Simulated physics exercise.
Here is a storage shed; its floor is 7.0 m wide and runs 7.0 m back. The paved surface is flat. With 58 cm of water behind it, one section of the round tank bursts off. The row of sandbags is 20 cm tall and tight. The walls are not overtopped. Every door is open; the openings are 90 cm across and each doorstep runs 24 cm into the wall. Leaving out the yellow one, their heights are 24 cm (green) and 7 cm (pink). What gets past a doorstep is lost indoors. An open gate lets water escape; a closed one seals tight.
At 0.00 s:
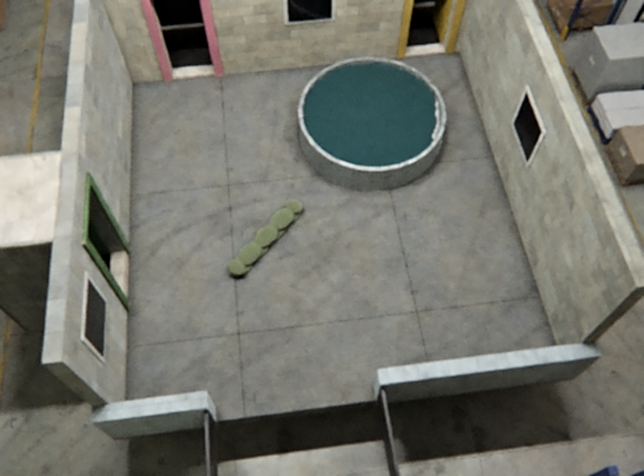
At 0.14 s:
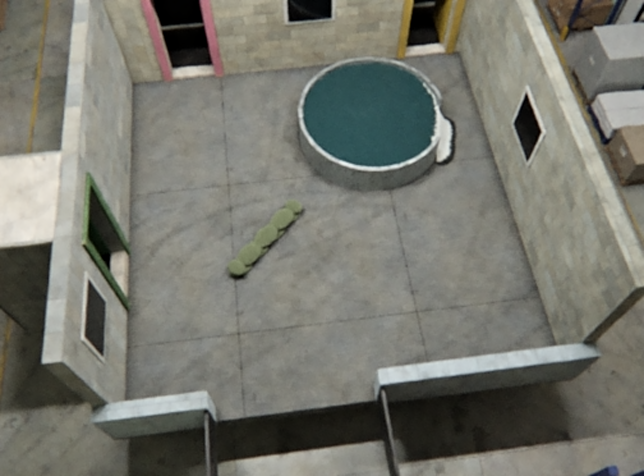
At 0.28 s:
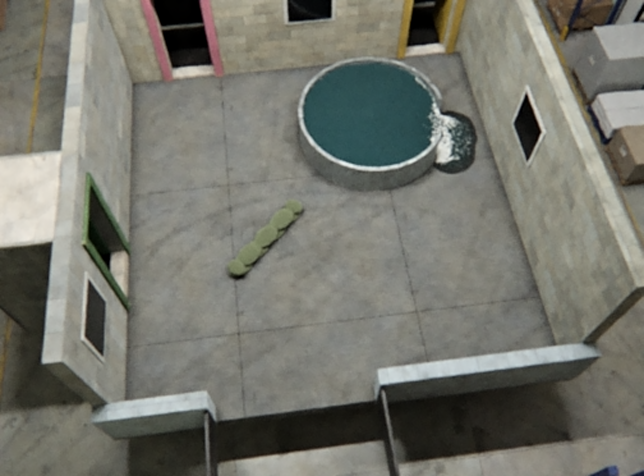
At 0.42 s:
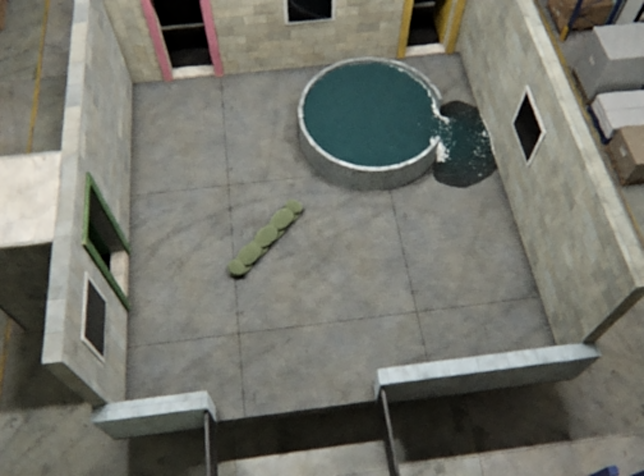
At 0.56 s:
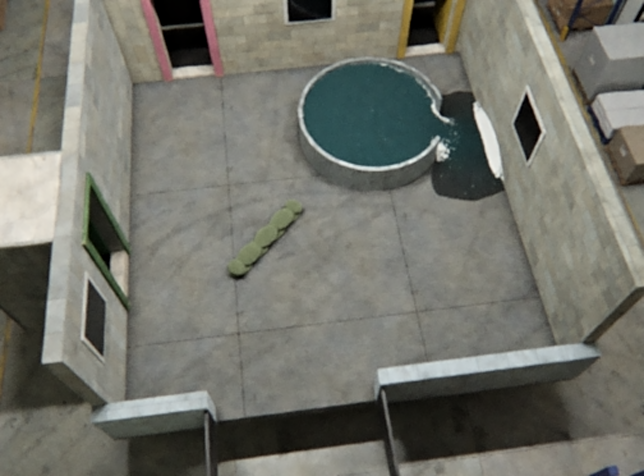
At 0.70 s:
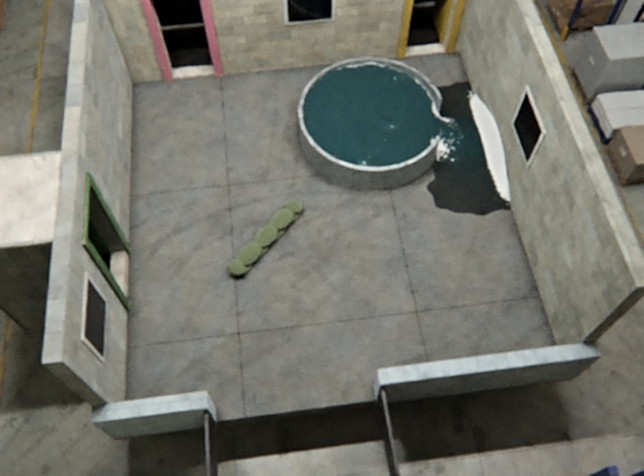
The video shows a round tank of dark green water in a walled, paved space with open doorways; its right side breaks open, and water pours out, spreads across the floor to the right-hand wall and runs along it.
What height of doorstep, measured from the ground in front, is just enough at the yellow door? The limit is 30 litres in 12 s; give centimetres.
About 17 cm.
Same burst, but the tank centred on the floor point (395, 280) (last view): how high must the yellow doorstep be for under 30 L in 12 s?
Some 9.0 cm.
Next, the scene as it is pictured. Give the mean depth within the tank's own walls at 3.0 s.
Roughly 36 cm on average.
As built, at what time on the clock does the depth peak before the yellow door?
At about 3.0 s.
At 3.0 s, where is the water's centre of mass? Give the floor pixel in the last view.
Around (399, 156).
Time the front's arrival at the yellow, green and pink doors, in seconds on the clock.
Yellow 1.6 s, green 6.5 s, pink 5.0 s.
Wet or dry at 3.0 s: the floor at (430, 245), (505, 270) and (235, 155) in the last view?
In that order: Under water, wet, dry.
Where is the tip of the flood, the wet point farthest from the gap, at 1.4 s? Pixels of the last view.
At about (531, 291).
After 1.4 s water covers 10 % of the floor, deepest (44 cm) near (482, 143); it has not reached the yellow door.
After 3.0 s water covers 30 % of the floor, deepest (32 cm) near (482, 143); 18 cm at the yellow door, 92 litres in over its 5 cm doorstep.
After 12.0 s water covers 95 % of the floor, deepest (12 cm) near (482, 143); 8 cm at the yellow door, 357 litres in over its 5 cm doorstep.
At the yellow door as built, the water arrived by 1.6 s and peaked near 18 cm at 3.0 s.
With a doorstep of 14.5 cm, 57 litres would have come in within the 12 s; with 19.5 cm, 12 litres. So under 30 litres takes about 17 cm.
